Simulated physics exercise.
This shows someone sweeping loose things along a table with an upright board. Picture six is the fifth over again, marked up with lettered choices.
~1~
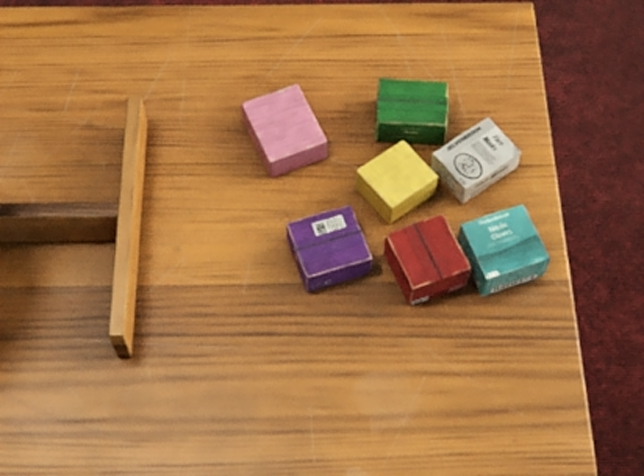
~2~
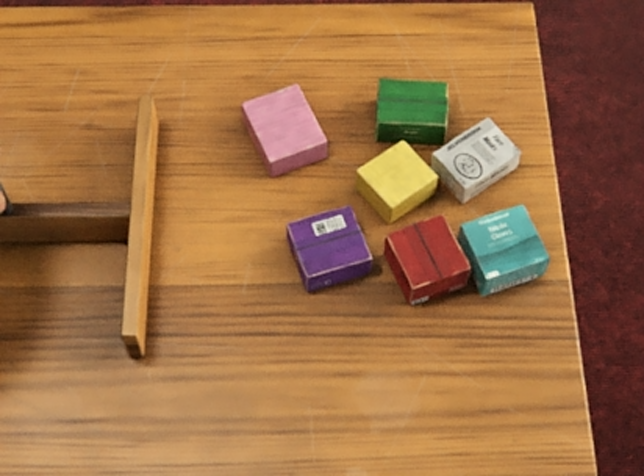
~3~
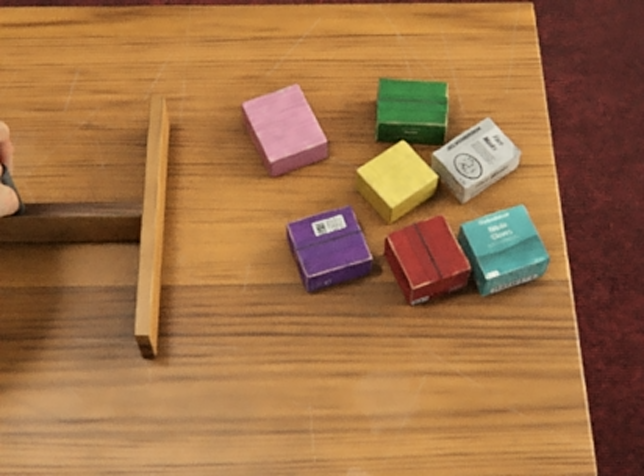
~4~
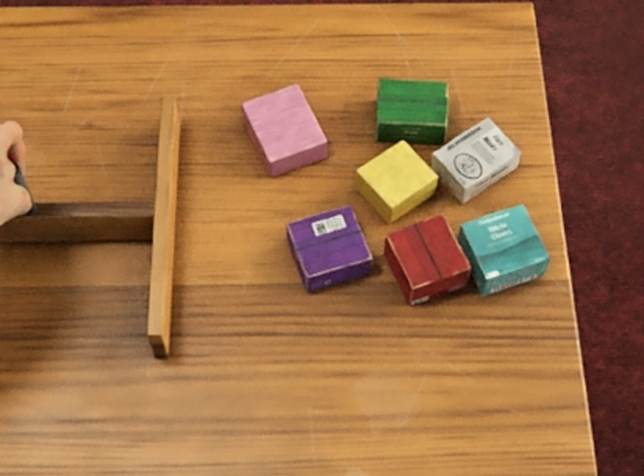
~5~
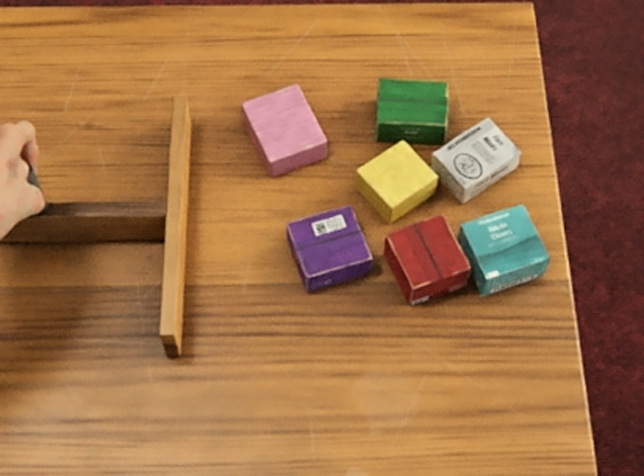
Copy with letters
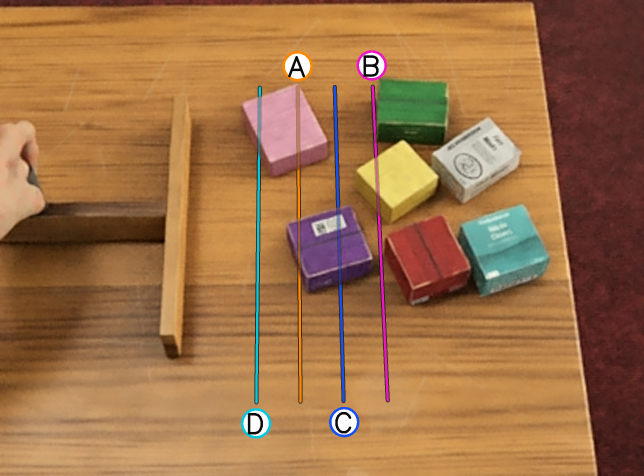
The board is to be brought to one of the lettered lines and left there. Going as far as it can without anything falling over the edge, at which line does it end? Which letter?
The farthest safe stop is B.
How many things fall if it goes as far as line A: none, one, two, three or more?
By then, none.
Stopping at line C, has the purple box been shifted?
By then, yes.
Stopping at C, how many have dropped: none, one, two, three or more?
In all, none.
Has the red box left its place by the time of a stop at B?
Yes.
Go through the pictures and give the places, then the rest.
The first frame shows turquoise box (503, 250); green box (411, 111); board (126, 208).
The second frame shows board (137, 208); red box (427, 260).
The third frame shows board (149, 208); pink block (284, 131).
The fourth frame shows board (162, 208); turquoise box (503, 250).
The fifth frame shows board (174, 208); yellow block (397, 182); red box (427, 260); white box (475, 161).
On the marked copy, A at (299, 233); B at (380, 232); C at (339, 232); D at (258, 233).
Following B. Soon after the start, board (248, 207); pink block (293, 131); turquoise box (502, 250).
Later, board (322, 206); red box (437, 262); green box (423, 111).
In the end, board (375, 205); turquoise box (551, 250); white box (485, 165); nothing has fallen.
As for the rest, A is safe but short; C is safe but short; D is safe but short.
